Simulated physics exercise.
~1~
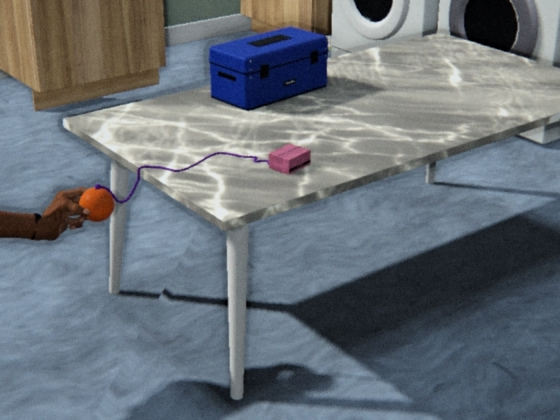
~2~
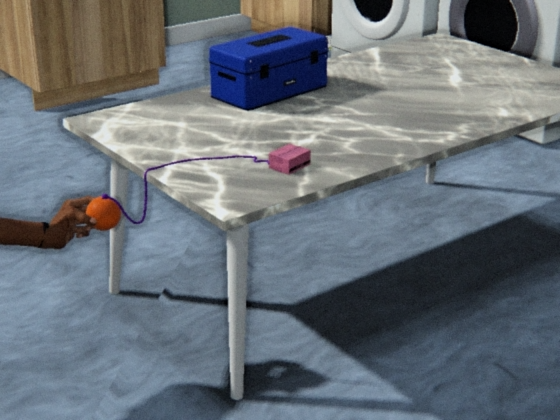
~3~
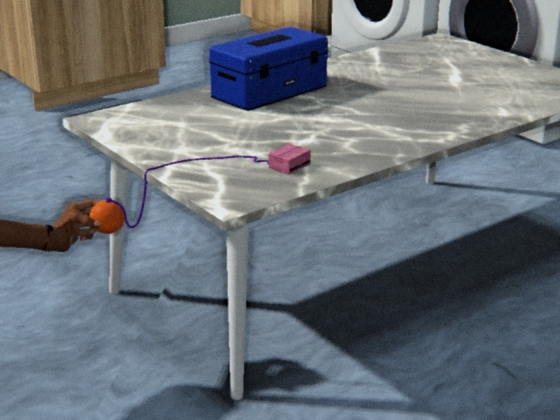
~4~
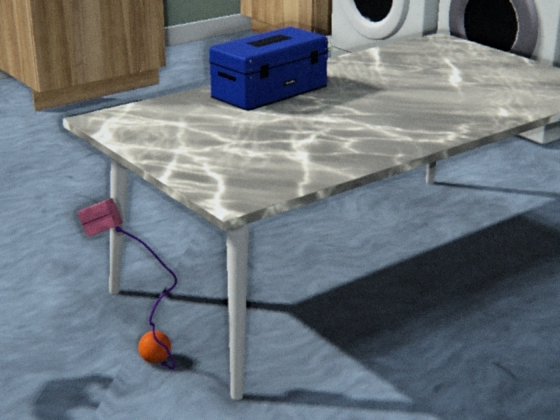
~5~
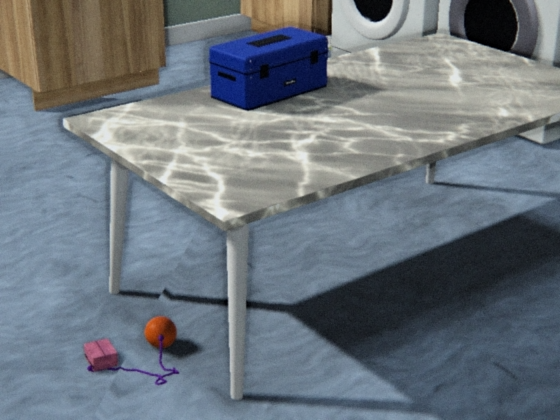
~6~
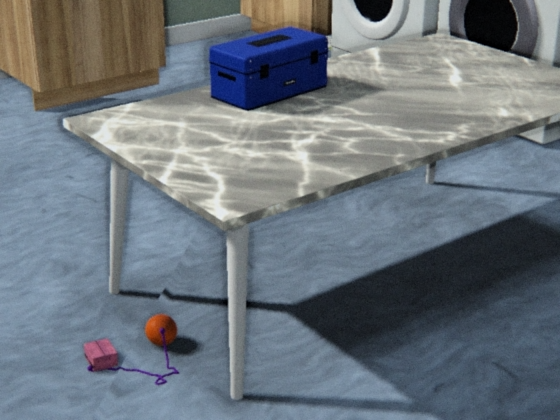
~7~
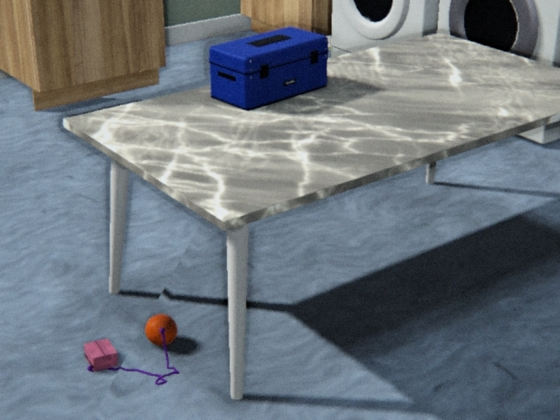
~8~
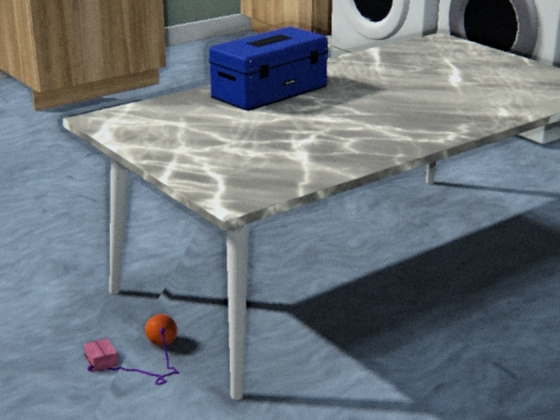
On a marble-patterned table, a hand releasing a tethered orange, the string pulling a pink box off to the floor beside it.
